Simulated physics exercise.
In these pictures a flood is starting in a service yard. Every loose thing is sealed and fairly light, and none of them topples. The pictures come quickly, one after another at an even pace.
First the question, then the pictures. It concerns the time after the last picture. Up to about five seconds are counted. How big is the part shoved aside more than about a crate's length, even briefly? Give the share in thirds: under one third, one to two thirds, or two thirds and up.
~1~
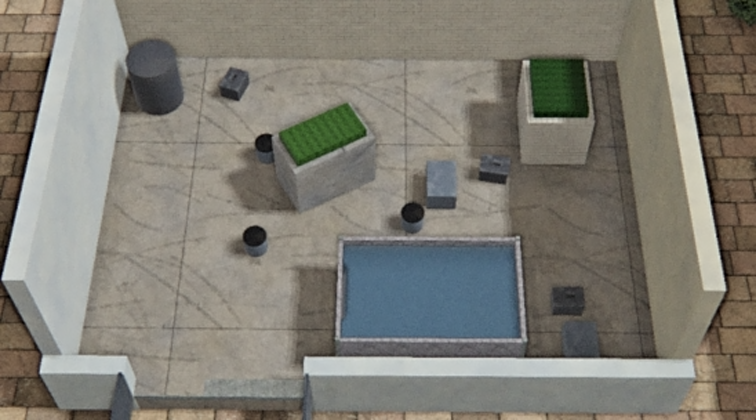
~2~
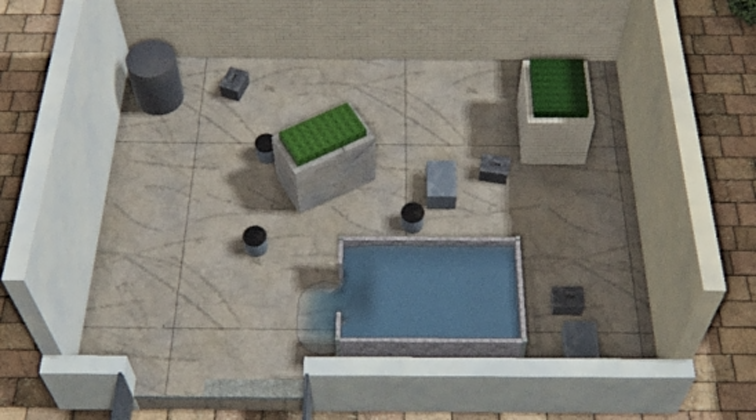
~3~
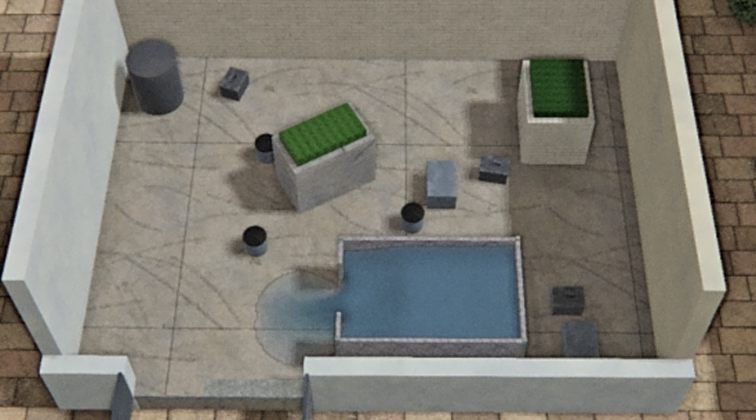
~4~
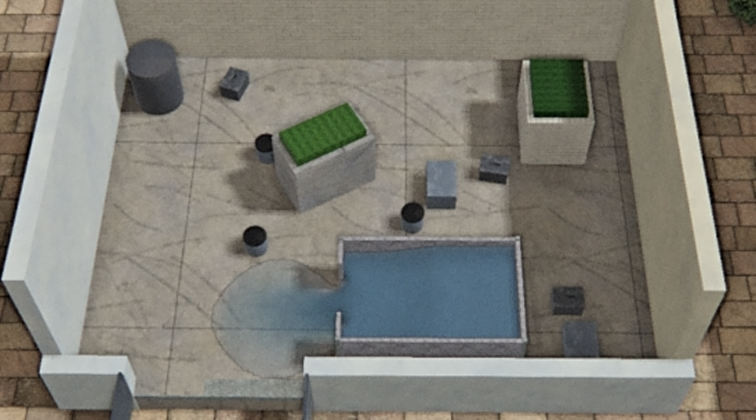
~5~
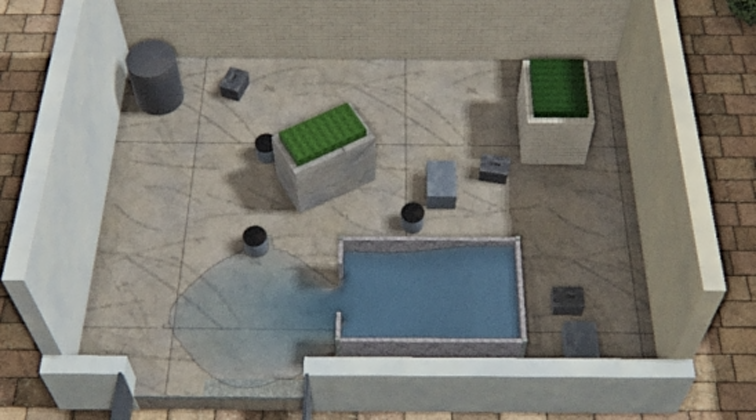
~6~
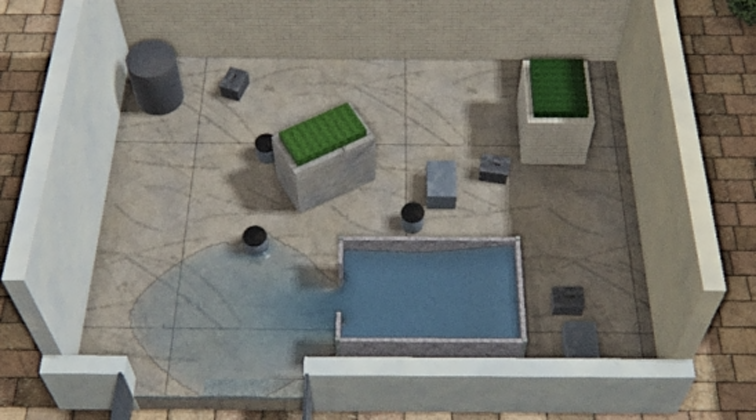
Under one third.
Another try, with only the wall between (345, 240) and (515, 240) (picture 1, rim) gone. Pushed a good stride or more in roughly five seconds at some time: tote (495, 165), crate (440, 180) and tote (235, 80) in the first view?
As listed: Swept aside, swept aside, swept aside.
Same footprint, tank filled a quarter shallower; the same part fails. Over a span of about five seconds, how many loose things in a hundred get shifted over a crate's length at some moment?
Roughly 10 per cent of them.
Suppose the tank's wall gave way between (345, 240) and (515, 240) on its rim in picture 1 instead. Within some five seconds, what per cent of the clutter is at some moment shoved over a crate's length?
Roughly 60 per cent.
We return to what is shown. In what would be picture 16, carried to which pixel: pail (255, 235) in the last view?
(216, 178).
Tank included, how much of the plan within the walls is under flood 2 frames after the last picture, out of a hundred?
Something close to 25 per cent.
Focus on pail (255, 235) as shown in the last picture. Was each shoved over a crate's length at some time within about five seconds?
Over that mark.
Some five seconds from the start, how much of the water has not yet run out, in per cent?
82 %.
A moment on, 0 of 8 are well off their spots; 0 afloat.
Next, 1 of 8 are well off their spots; 0 afloat.
Later, 1 of 8 are well off their spots; 0 afloat.
In the end, 1 of 8 are well off their spots, and 1 have been at some point; 0 afloat.
